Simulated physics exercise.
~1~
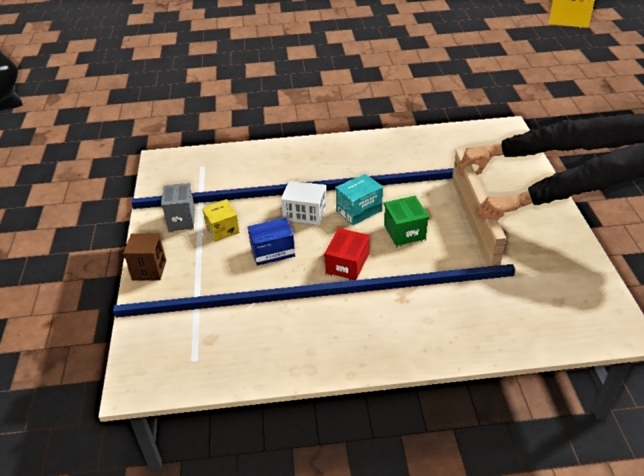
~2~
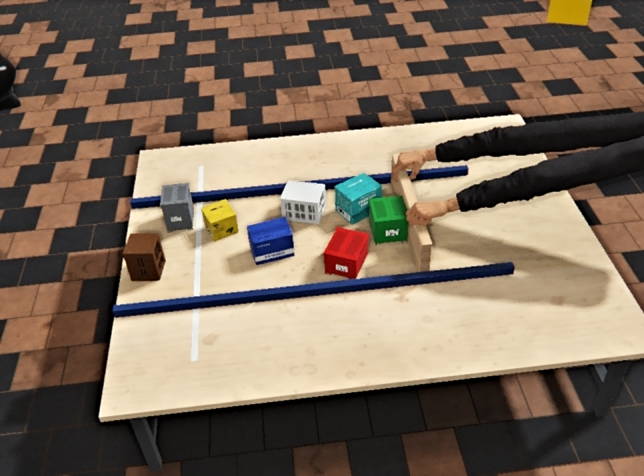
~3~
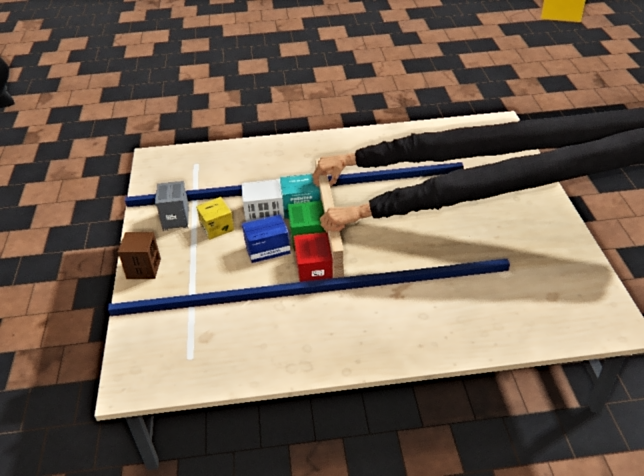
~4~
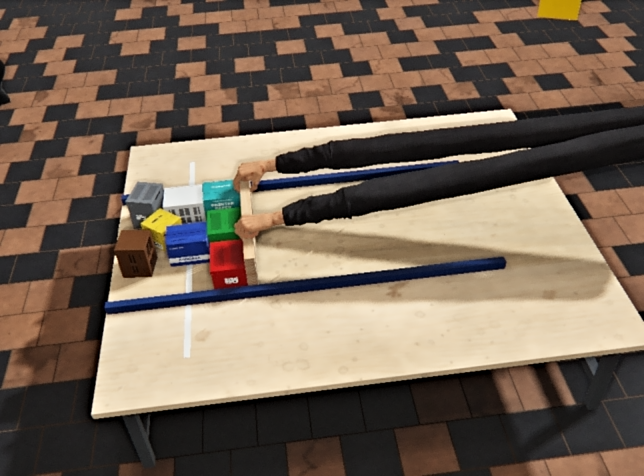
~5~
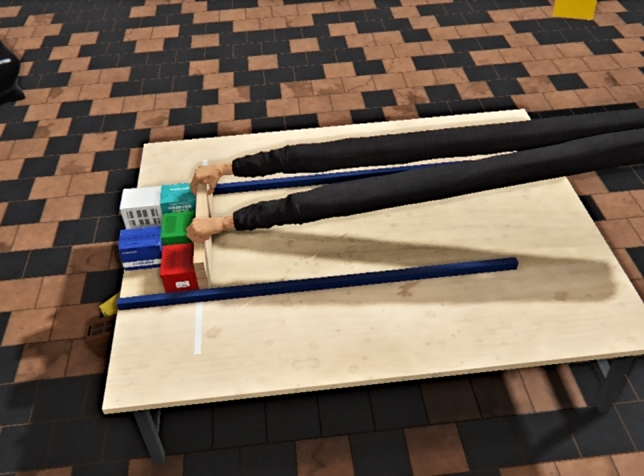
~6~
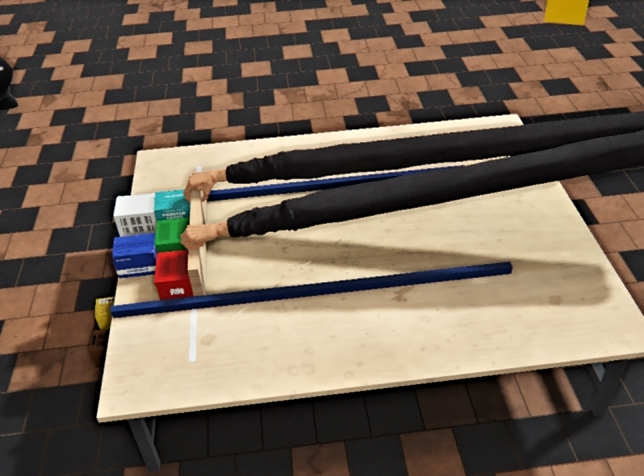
A wooden plank pushed by two hands slid left across a table between blue rails, gathering coloured boxes until the yellow, grey and brown ones went off the left end, leaving white, turquoise, blue, green and red boxes bunched at the edge.
